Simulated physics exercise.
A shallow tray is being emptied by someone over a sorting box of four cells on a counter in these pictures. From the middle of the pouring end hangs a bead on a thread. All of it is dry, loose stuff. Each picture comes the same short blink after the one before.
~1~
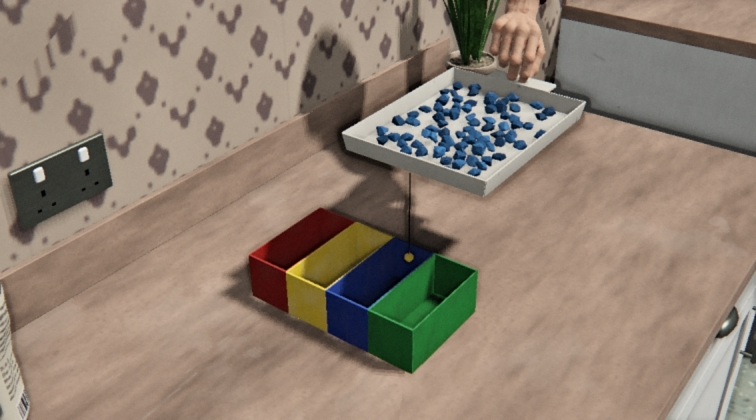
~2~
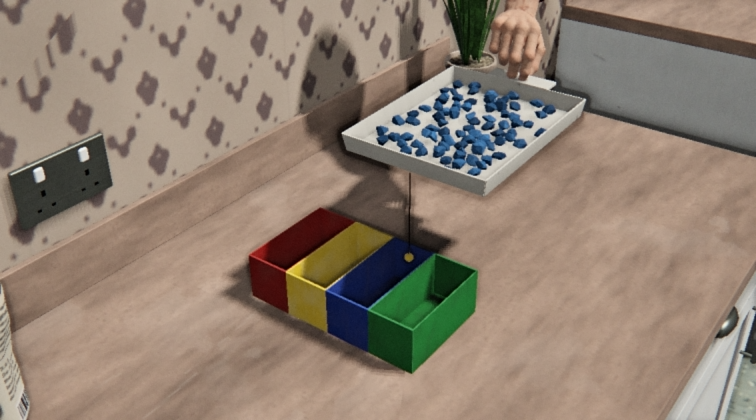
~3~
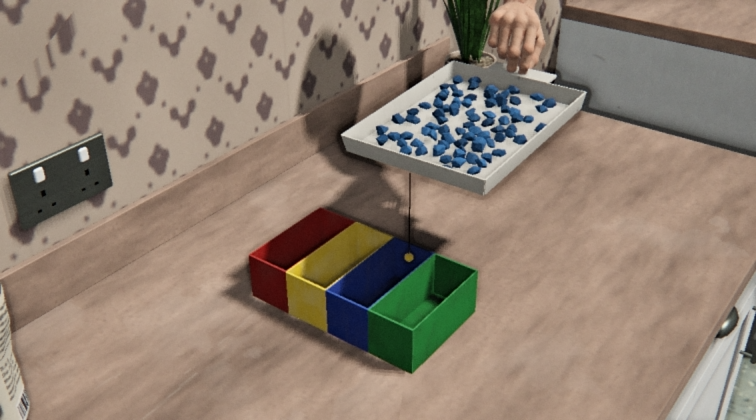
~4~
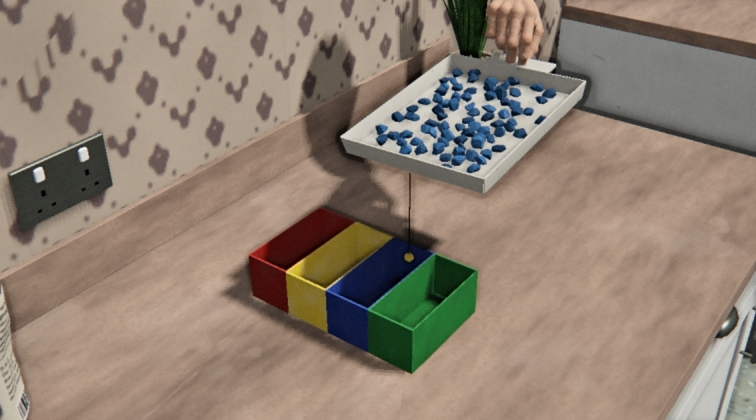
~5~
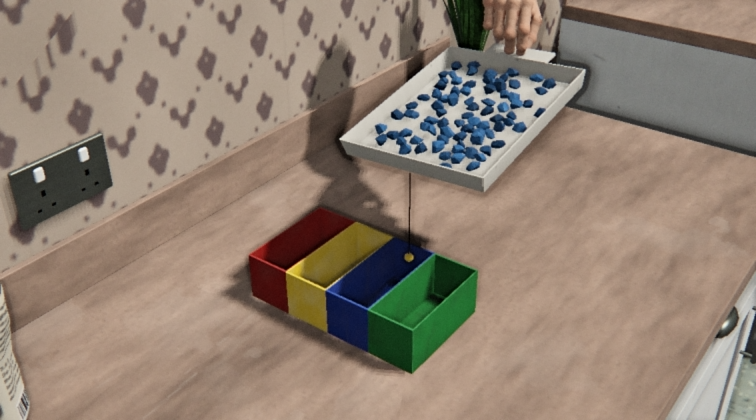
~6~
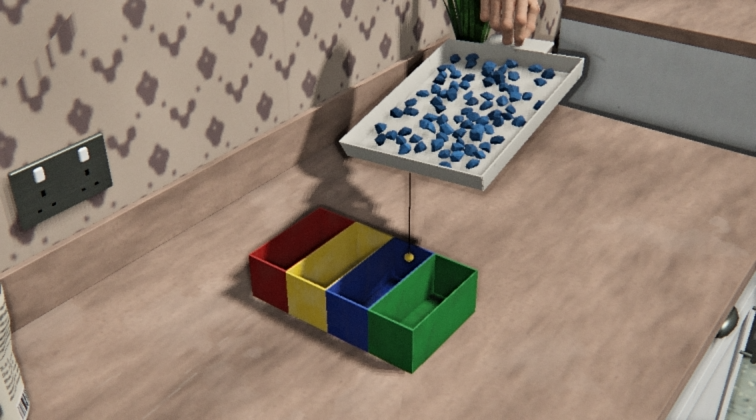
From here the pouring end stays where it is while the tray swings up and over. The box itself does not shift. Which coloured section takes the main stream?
The yellow section takes it.
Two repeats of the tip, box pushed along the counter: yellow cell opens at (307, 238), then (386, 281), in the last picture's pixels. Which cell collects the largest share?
The blue cell first, the red one second.
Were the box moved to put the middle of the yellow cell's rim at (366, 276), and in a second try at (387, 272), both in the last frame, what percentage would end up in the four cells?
First case 100 in a hundred, second case 80 in a hundred.
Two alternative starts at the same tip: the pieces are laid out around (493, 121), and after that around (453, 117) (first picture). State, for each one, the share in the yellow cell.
Some 60 and then some 70 per cent.
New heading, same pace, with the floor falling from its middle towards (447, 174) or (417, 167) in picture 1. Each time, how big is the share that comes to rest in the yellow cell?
Lab note: Try one about 0 %, try two about 20 %.
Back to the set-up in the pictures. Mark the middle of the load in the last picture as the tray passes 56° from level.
Roughly at (395, 124).
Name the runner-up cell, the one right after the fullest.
Blue.
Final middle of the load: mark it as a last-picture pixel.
Somewhere close to (343, 296) in the last picture.
Just after the last frame, tray tipped steeply; every one on the tray.
A moment on, tray tipped right over; roughly half on the tray; roughly a quarter in the yellow cell; about a tenth in the red cell; about a tenth in the blue cell; about a tenth falling or outside the box.
Further on, tray tipped past a quarter turn; roughly two thirds in the yellow cell; roughly a third in the blue cell; about a tenth in the red cell; just a few in the green cell; just a few falling or outside the box.
When it is over, tray tipped past a quarter turn; roughly two thirds in the yellow cell; roughly a third in the blue cell; about a tenth in the red cell; just a few in the green cell; just a few outside the box.
